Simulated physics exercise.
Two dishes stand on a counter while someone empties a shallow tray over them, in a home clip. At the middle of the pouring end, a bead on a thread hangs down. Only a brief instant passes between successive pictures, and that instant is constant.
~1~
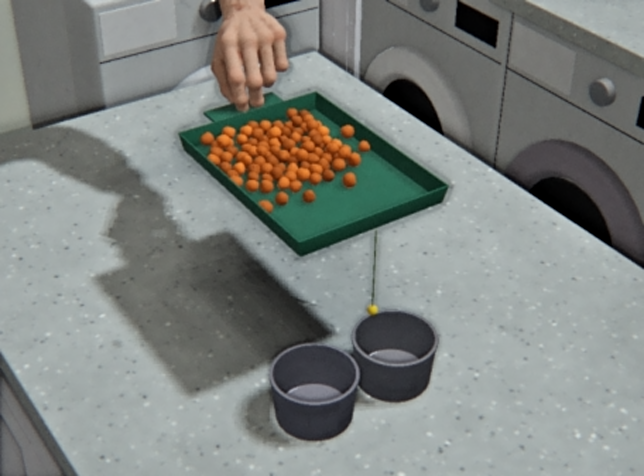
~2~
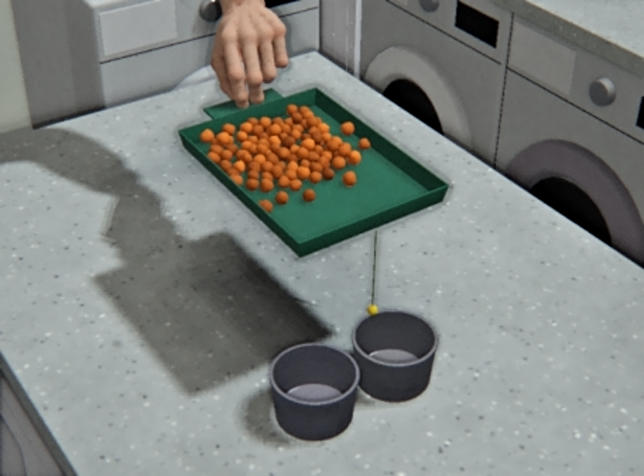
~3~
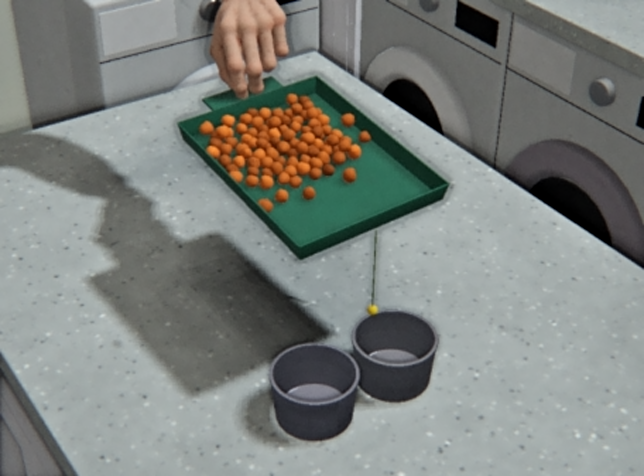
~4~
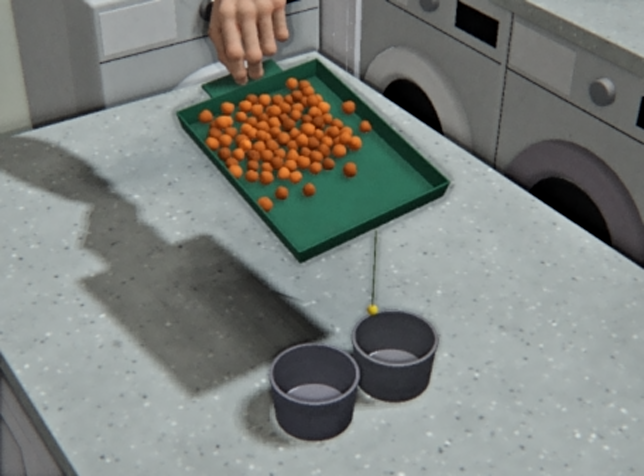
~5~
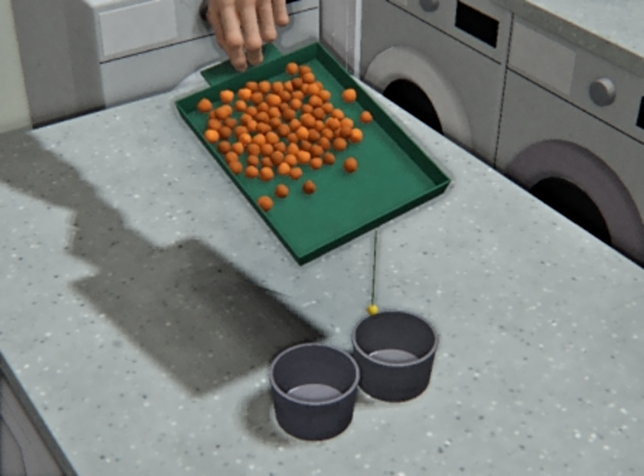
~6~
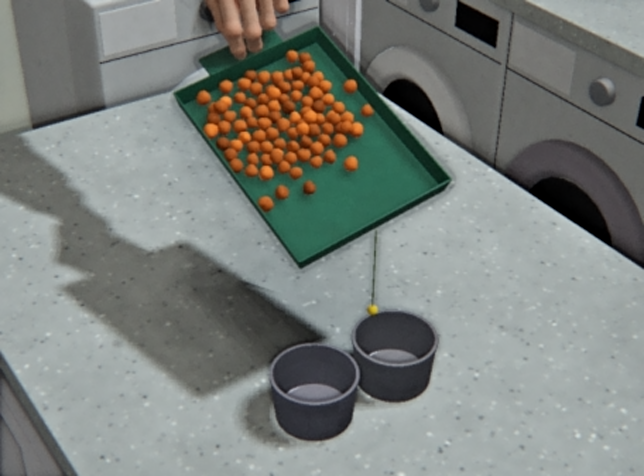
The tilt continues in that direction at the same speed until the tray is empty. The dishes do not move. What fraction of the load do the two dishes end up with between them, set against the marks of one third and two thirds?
Between them they get one third to two thirds of it.
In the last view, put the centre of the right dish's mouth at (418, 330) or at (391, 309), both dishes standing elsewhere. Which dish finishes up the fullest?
In turn: The dish on the left-hand side, then the dish on the left-hand side.
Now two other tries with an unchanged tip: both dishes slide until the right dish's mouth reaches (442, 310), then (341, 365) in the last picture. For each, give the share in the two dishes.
It would be roughly 20 per cent, followed by roughly 50 per cent.
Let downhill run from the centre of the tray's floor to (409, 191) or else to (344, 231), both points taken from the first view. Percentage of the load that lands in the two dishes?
The first try gives close to 10 percent; the next gives 50 percent.
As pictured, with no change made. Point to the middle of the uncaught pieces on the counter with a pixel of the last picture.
Near (296, 376).
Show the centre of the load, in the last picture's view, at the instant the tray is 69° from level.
Near the pixel (311, 203).
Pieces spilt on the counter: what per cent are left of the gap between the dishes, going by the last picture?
That's about 80 per cent of the spill.
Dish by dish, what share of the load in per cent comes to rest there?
Left 50 %, right 10 %.
Soon, tray tipped steeply; nearly all on the tray; a stray few in the left dish; a stray few in the air.
A while on, tray tipped past a quarter turn; most on the tray; a small part in the left dish; a small part outside both; a small part in the air.
Towards the end, tray tipped past a quarter turn; about half in the left dish; a small part in the right dish; about half outside both.
Finally, tray tipped past a quarter turn; about half in the left dish; a small part in the right dish; about half outside both.
